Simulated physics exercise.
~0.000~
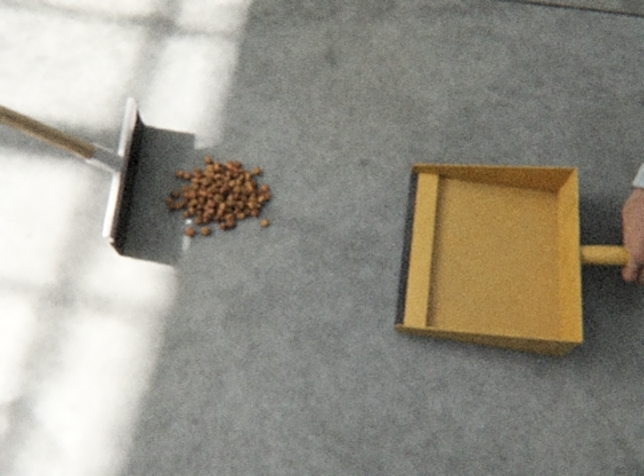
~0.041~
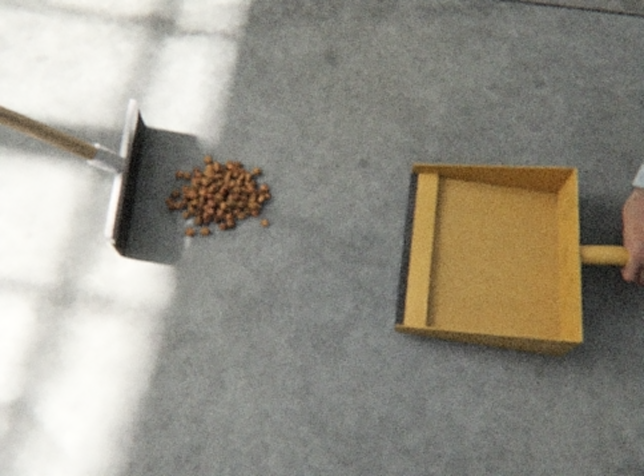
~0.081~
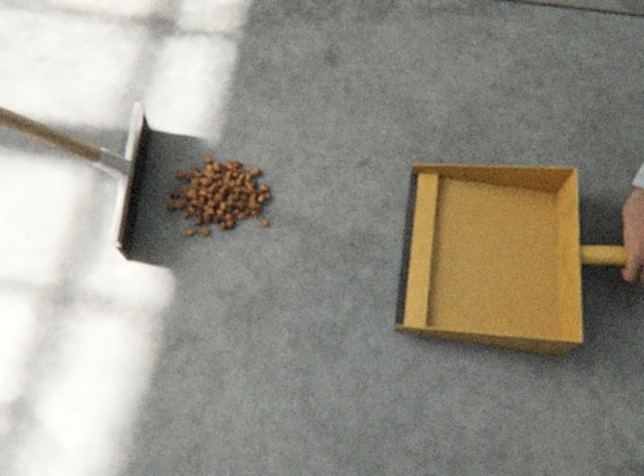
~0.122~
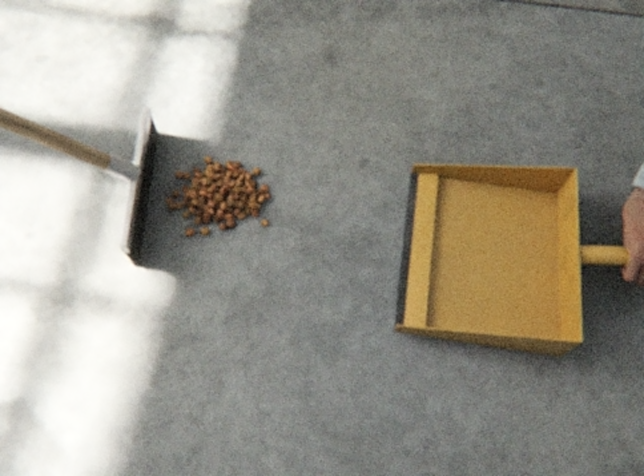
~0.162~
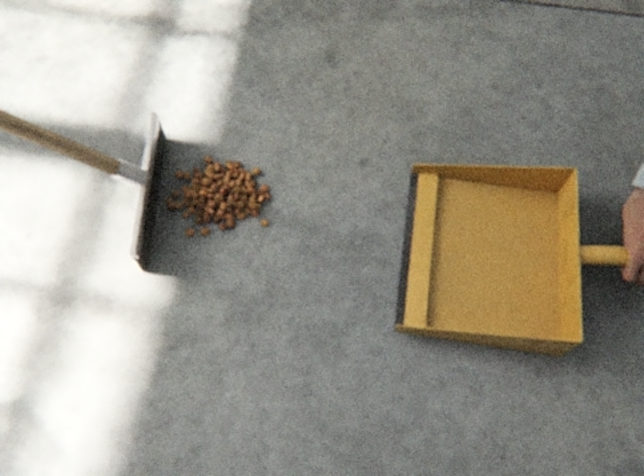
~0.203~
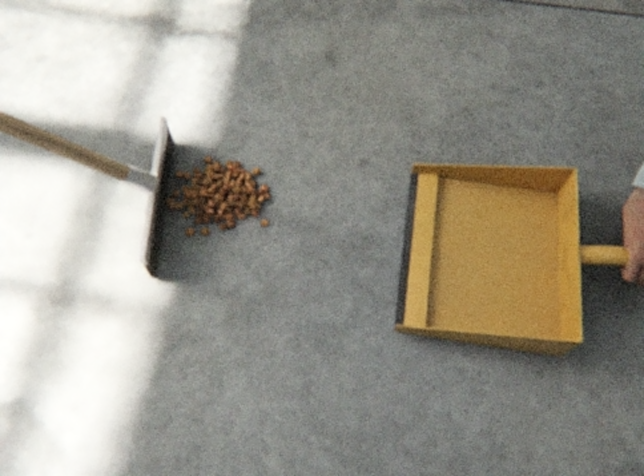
A hand at the right edge grips the handle of a yellow dustpan on a grey floor, seen from above, with window light falling across the left side. A small pile of brown kibble lies left of the pan, beyond a squeegee with a wooden handle. The squeegee slides right and slightly downward to the pile's edge, while kibble, pan and camera stay still.
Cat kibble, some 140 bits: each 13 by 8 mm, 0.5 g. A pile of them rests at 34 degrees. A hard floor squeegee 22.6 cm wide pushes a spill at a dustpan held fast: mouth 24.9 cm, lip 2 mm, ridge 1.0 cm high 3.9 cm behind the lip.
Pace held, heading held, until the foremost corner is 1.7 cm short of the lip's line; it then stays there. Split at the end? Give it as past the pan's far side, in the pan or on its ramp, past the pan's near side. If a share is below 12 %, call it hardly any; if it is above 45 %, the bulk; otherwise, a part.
Past the pan's far side: Hardly any. In the pan or on its ramp: Hardly any. Past the pan's near side: Hardly any.
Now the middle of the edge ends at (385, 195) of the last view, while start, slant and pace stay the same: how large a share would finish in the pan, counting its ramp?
About 30 per cent.
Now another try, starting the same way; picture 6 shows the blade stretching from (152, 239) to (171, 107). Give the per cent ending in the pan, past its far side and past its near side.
That ends as pan 30, far 20, and near 0.
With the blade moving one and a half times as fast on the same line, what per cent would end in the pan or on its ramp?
I'd put it at close to 0 per cent.
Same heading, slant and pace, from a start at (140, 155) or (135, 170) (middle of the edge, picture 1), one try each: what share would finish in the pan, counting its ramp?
About 10 and 5 per cent.
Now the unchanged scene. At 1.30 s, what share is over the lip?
Roughly 0 % by then.
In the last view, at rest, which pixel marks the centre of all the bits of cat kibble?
Roughly pixel (349, 226).
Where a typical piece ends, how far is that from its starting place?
It works out to some 18 cm.
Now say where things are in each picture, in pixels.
Blade from (109, 238) to (133, 105), moved 0.0 cm, 0 of the pieces shifted so far; middle of the pieces at (216, 191); pan at (495, 260), in the first frame.
Blade from (111, 239) to (135, 106), moved 0.3 cm, 0 of the pieces shifted so far; middle of the pieces at (216, 191), in the second frame.
Blade from (117, 243) to (140, 109), moved 1.3 cm, 0 of the pieces shifted so far; middle of the pieces at (216, 191), in the third frame.
Blade from (126, 248) to (148, 114), moved 2.8 cm, 0 of the pieces shifted so far; middle of the pieces at (216, 191), in the fourth frame.
Blade from (135, 254) to (156, 119), moved 4.4 cm, 0 of the pieces shifted so far; middle of the pieces at (216, 191), in the fifth frame.
Blade from (144, 261) to (164, 124), moved 6.0 cm, 0 of the pieces shifted so far; middle of the pieces at (216, 191); pan at (495, 260). The blade's pace is about 0.39 m/s, heading 24 degrees towards the viewer's side, in the sixth frame.
Then, at 0.63 s, middle of the blade 20 cm from the lip; 0 % over the lip, far side 0 %, near side 0 %.
Then, at 0.91 s, middle of the blade 10 cm from the lip; 0 % over the lip, far side 0 %, near side 0 %.
After 1.30 s, middle of the blade 3 cm from the lip; 0 % over the lip, far side 0 %, near side 5 %.
By 1.6 s all is still; far side 0 %, pan 0 %, near side 5 %, in front of the lip or behind the blade 95 %.
